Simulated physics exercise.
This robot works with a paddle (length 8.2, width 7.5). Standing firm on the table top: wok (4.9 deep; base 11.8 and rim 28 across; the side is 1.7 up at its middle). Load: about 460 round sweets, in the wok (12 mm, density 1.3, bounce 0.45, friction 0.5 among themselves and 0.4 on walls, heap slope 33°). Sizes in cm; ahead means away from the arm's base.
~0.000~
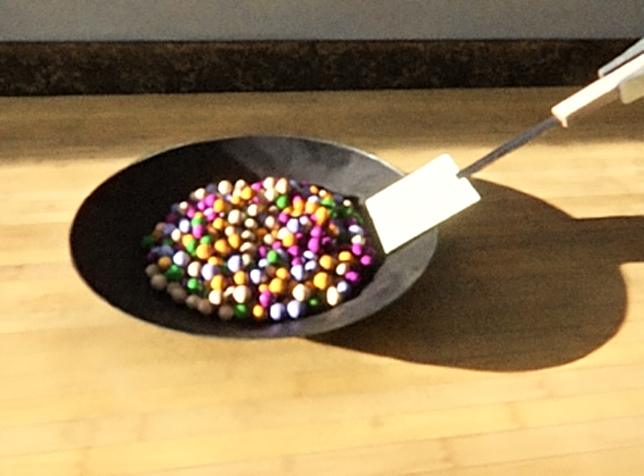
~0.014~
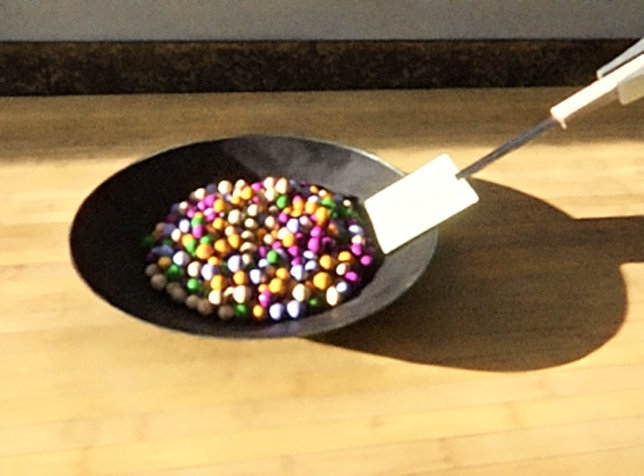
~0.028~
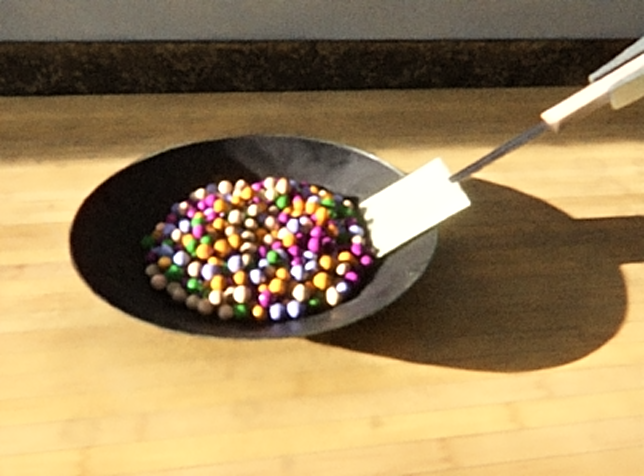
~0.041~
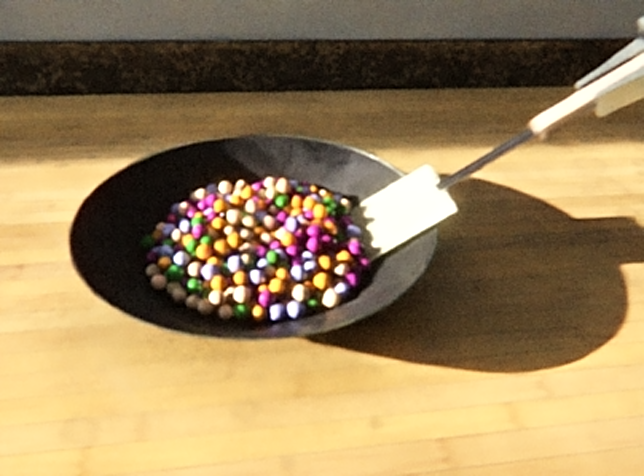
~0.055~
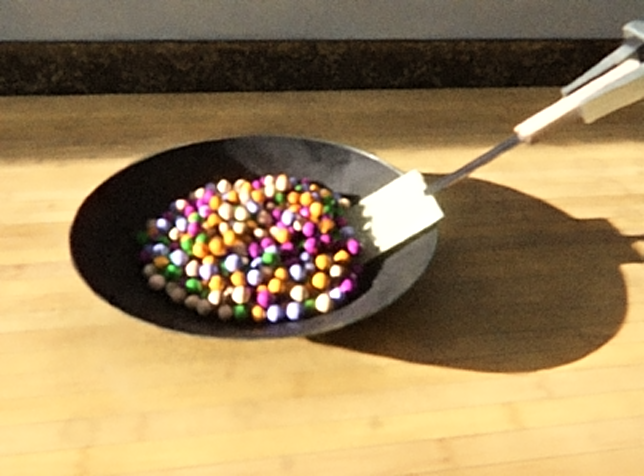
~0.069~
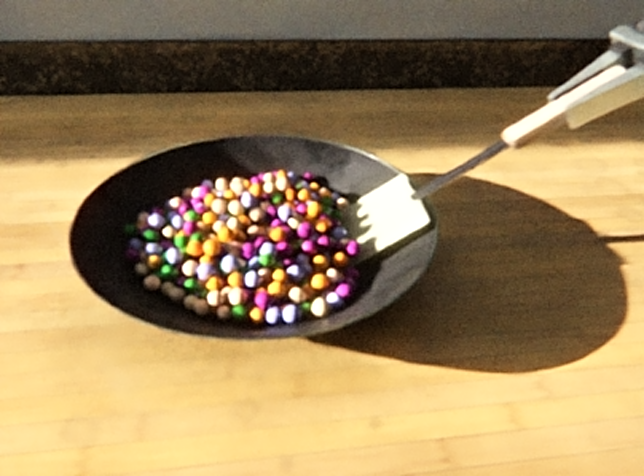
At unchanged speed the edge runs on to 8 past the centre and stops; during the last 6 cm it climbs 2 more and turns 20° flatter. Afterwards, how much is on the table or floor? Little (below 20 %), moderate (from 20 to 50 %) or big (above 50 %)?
A little share, below 20 %, ends on the table or floor.
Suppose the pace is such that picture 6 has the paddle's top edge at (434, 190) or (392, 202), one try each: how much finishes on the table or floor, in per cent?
About 0 and 25 per cent.
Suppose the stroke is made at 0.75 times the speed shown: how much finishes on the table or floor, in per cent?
About 0 per cent.
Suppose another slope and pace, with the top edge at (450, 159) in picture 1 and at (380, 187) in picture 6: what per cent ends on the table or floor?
Some 25 per cent.
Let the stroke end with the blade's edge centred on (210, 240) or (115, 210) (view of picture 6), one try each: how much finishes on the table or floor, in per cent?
About 0 and 35 per cent.
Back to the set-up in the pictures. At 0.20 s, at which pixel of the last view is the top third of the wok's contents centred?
Near (179, 220).
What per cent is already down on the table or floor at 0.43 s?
Some 10 per cent.
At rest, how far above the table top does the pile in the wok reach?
Roughly 6.5 cm.
After 0.14 s, sloping 34°, highest piece 7 above the table; 455 in the wok.
After 0.20 s, sloping 27°, highest piece 6 above the table; 455 in the wok.
After 0.43 s, sloping 14°, highest piece 6 above the table; 406 in the wok, 43 on the table or floor, 6 on the blade or in flight.
After 1.48 s, sloping 14°, highest piece 6 above the table; 406 in the wok, 49 on the table or floor.
In the end, 406 in the wok, 49 on the table or floor. That is 11 % on the table or floor.
